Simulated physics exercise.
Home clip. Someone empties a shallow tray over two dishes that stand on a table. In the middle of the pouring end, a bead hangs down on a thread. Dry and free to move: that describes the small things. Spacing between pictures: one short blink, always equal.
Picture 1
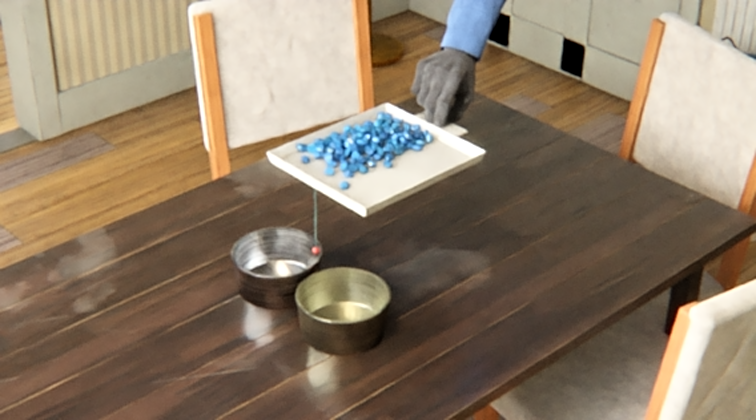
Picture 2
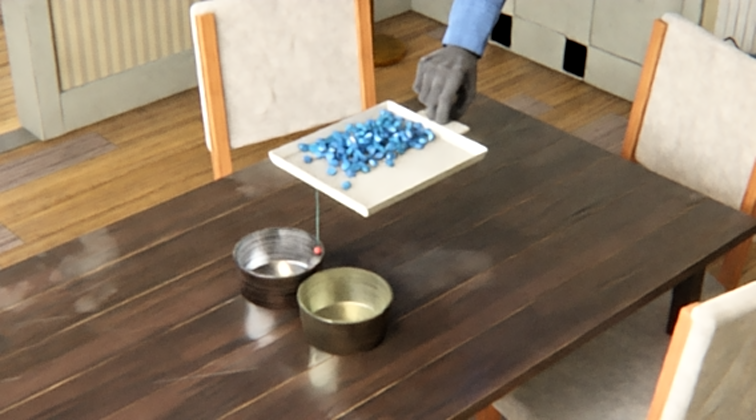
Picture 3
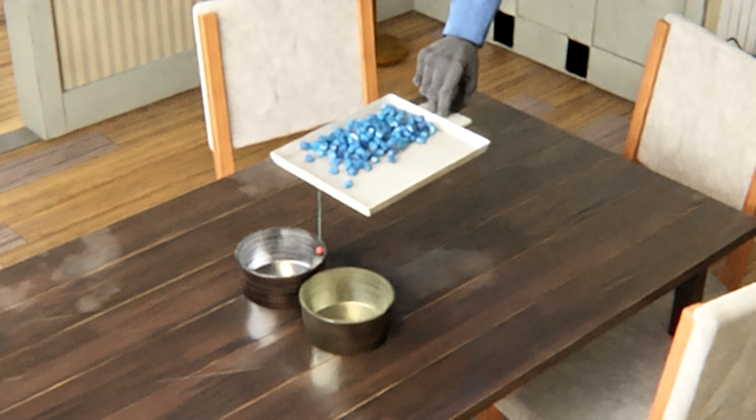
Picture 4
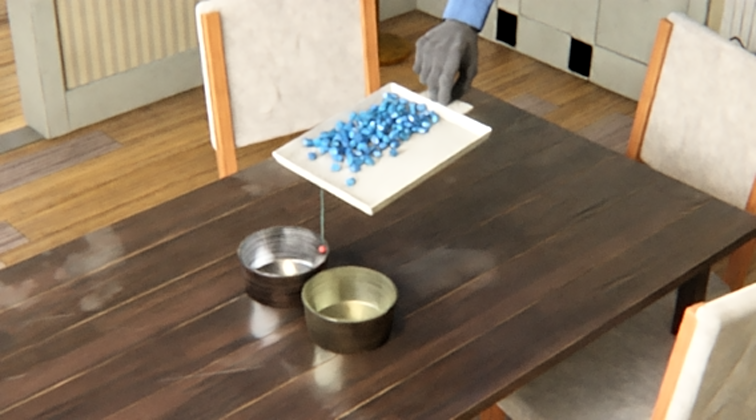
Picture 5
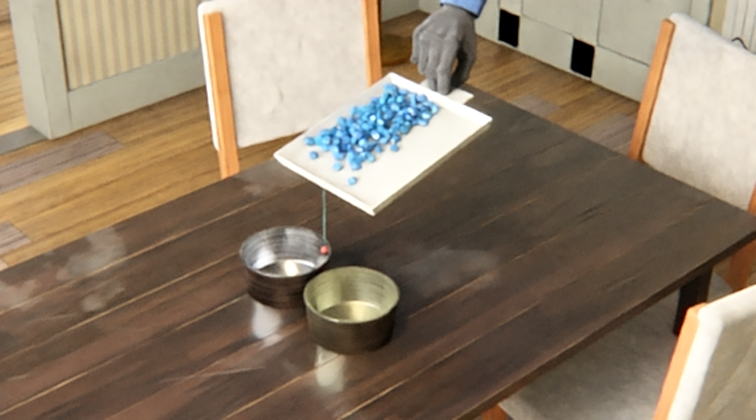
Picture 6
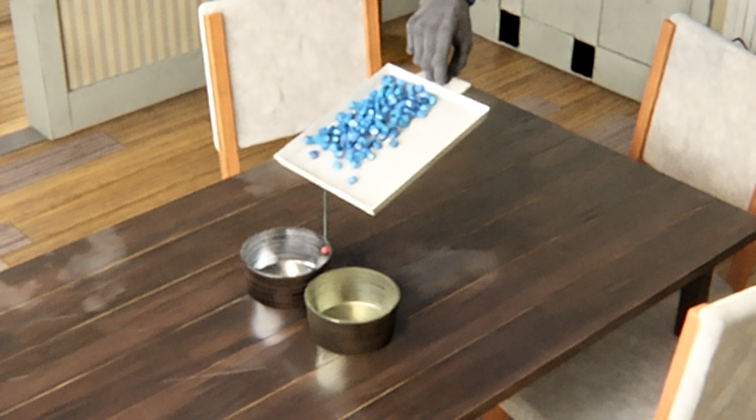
A gray-gloved hand held a shallow white tray of small blue stones above two metal dishes on a dark wooden table, then raised the handle end, steadily tilting the tray toward the dishes.
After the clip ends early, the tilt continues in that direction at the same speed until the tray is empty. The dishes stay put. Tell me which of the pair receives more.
The left-hand one receives more.
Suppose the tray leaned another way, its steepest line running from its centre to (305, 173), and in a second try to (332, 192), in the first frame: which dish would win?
The first tilt favours the dish to the left, the second the dish to the right.
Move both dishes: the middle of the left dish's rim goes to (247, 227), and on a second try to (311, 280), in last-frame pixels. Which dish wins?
Place 1 - the dish at right; place 2 - the dish at left.
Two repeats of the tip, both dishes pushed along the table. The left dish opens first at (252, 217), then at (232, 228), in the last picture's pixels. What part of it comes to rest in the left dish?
That makes 0 per cent, followed by 10 per cent.
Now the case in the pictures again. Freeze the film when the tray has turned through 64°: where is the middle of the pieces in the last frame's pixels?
Look around (306, 166) in the last picture.
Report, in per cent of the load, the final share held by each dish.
Split in per cent - left dish 70, right dish 10.
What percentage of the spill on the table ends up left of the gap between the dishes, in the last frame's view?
90 %, near enough.
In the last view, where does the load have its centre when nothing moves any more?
Close to (281, 289) in the last view.
Just after the last frame, tray tipped steeply; the larger part on the tray; just a few in the left dish; about a tenth in the air.
A moment on, tray tipped past a quarter turn; roughly a quarter on the tray; about a tenth in the right dish; roughly half in the left dish; roughly a quarter outside both; about a tenth in the air.
Further on, tray tipped past a quarter turn; about a tenth in the right dish; roughly two thirds in the left dish; roughly a quarter outside both.
When it is over, tray tipped past a quarter turn; about a tenth in the right dish; roughly two thirds in the left dish; roughly a quarter outside both.
